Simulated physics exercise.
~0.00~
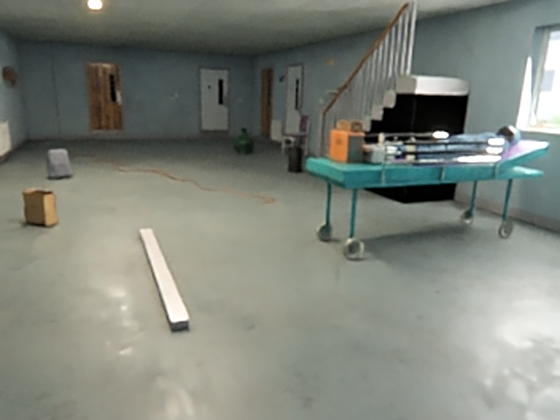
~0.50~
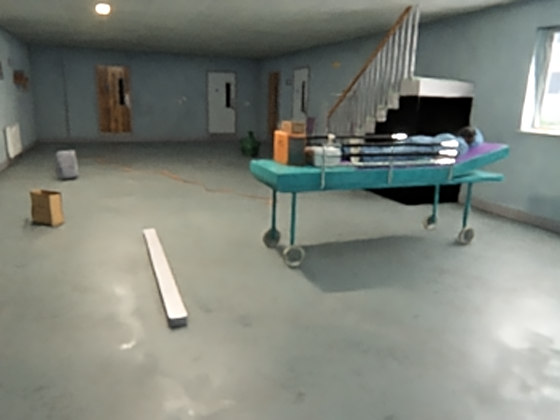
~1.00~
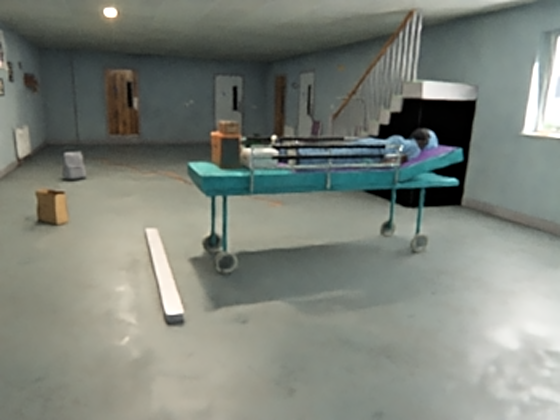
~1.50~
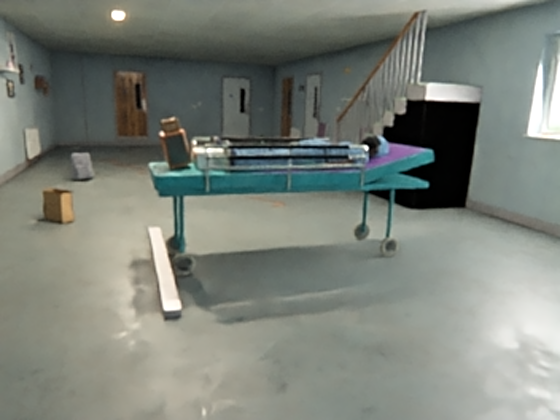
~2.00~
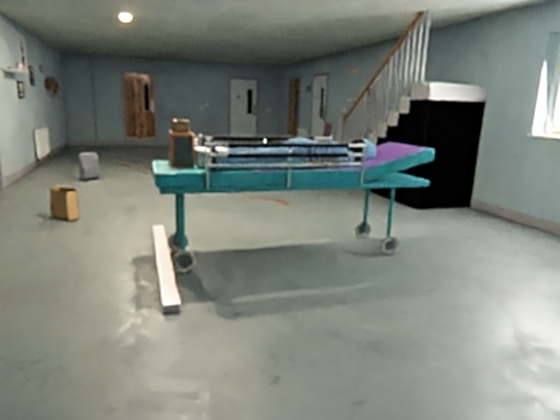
We see a teal wheeled stretcher carrying a person, an orange monitor, a brown box and a white case roll left across a grey room until it stops at a low white sill; the monitor and box tip, then settle upright, and everything stays aboard.
